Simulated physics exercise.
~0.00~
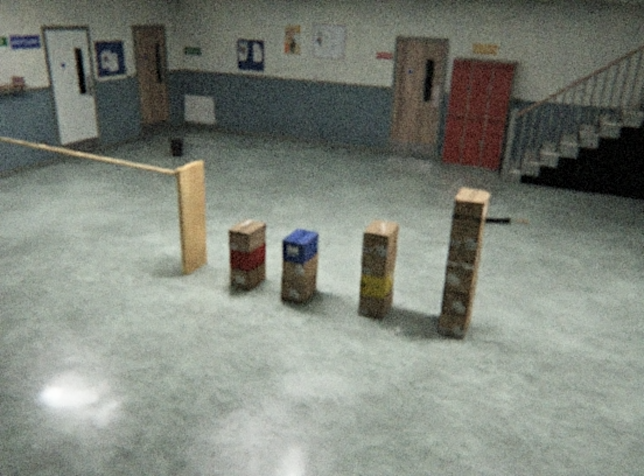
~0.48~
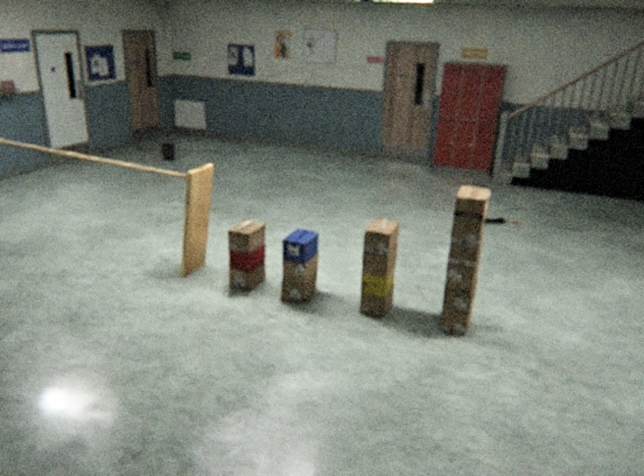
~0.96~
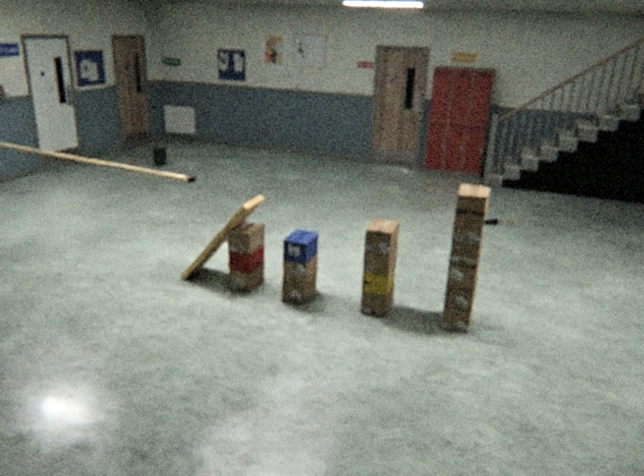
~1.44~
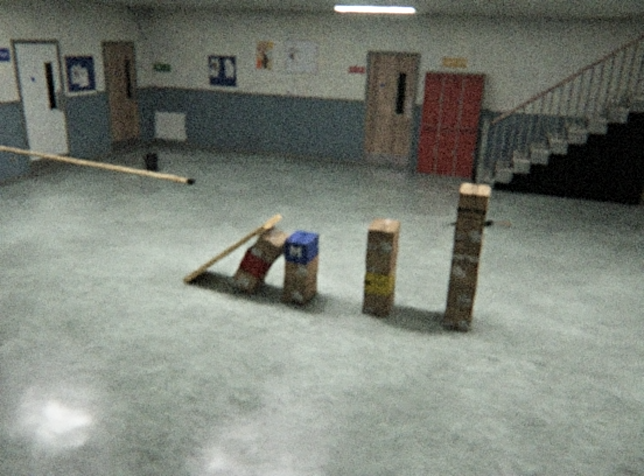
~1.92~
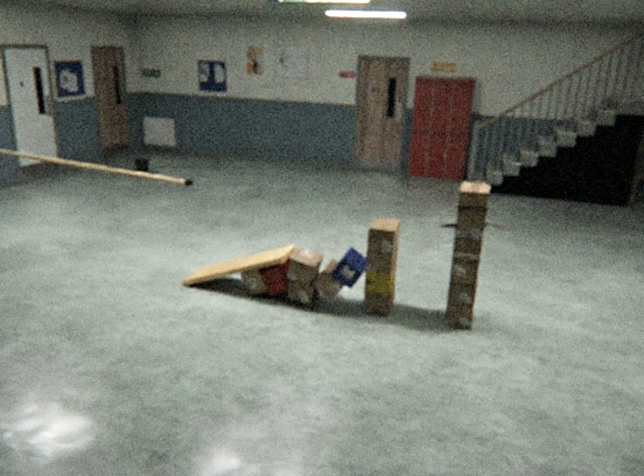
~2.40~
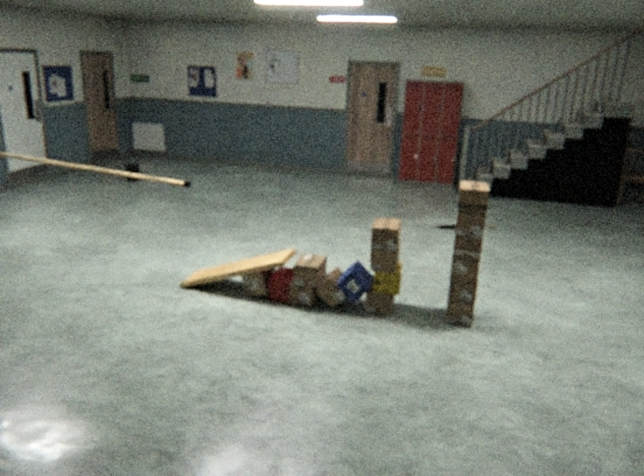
Wooden board tipping right onto a row of stacked parcels, toppling the two shortest stacks while the two taller columns stay standing.
